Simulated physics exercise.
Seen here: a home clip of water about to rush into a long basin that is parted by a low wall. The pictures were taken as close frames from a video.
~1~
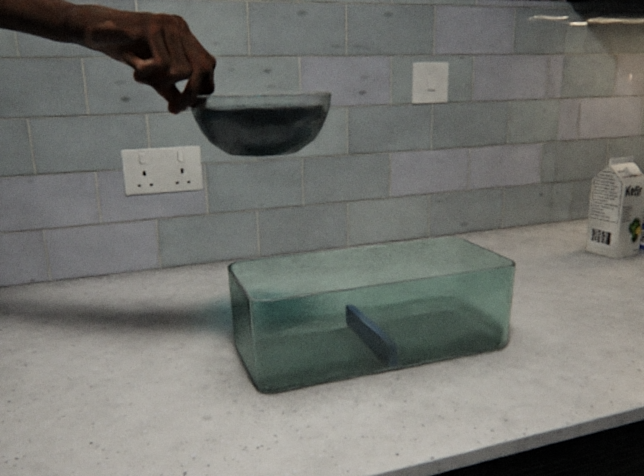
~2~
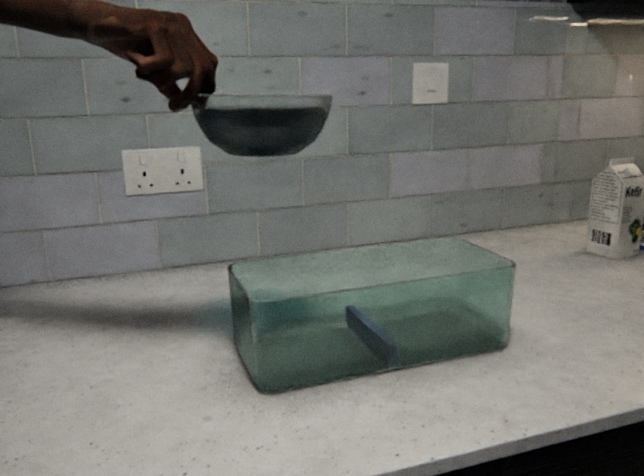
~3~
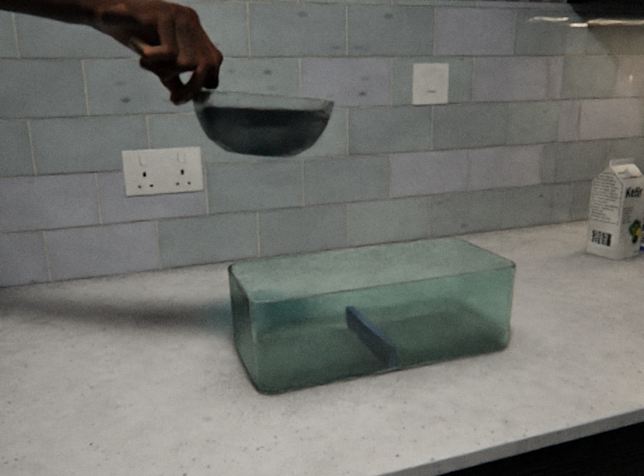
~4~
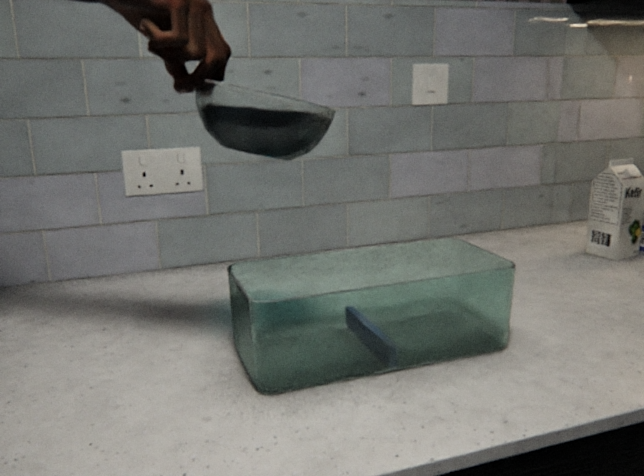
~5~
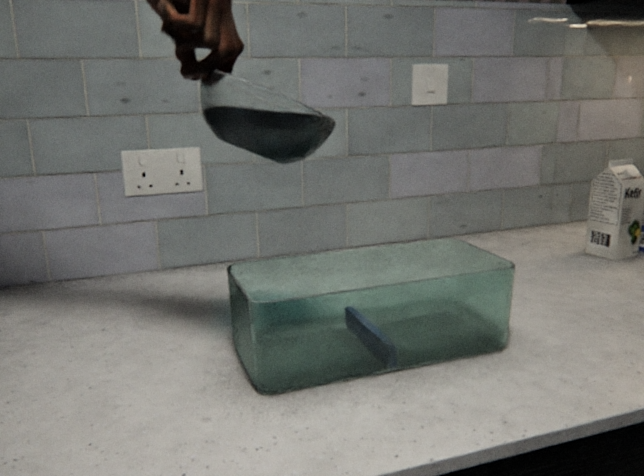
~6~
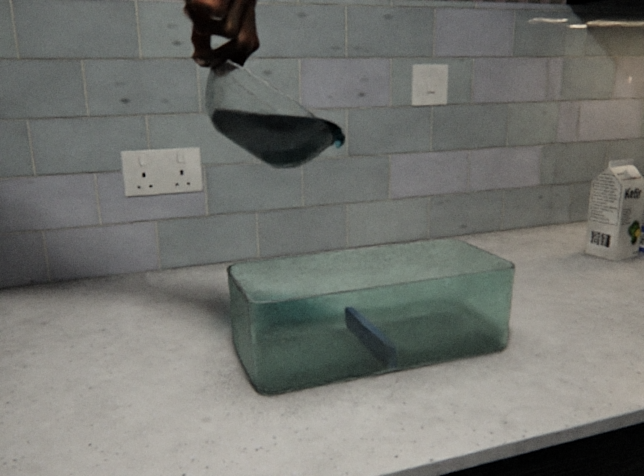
A hand tilting a glass bowl of dark liquid rightward above a greenish glass basin with a low divider on a countertop.
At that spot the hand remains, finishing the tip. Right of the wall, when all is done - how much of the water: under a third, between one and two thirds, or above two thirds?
No lower than a third, no higher than two thirds.
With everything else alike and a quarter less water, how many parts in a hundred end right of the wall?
45 per cent or so.
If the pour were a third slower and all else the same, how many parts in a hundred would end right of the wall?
I'd say roughly 60 in every hundred ends up there.
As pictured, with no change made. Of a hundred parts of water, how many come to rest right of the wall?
Close to 55 percent.
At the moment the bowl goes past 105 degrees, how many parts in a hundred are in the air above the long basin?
Estimate: 35 per cent, roughly.
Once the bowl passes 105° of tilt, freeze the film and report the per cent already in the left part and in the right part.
Left 15 %, right 45 %.
A moment on, the bowl is tipped right over and 3 per cent is still to pour, 15 is left of the wall and 45 right of it.
Next, the bowl is tipped right over and 0 per cent is still to pour, 43 is left of the wall and 54 right of it.
Then the bowl is tipped right over and 0 per cent is still to pour, 43 is left of the wall and 54 right of it.
Later the bowl is tipped right over and 0 per cent is still to pour, 44 is left of the wall and 54 right of it.
Finally, 44 per cent lies left of the wall, 54 right of it and 3 outside.
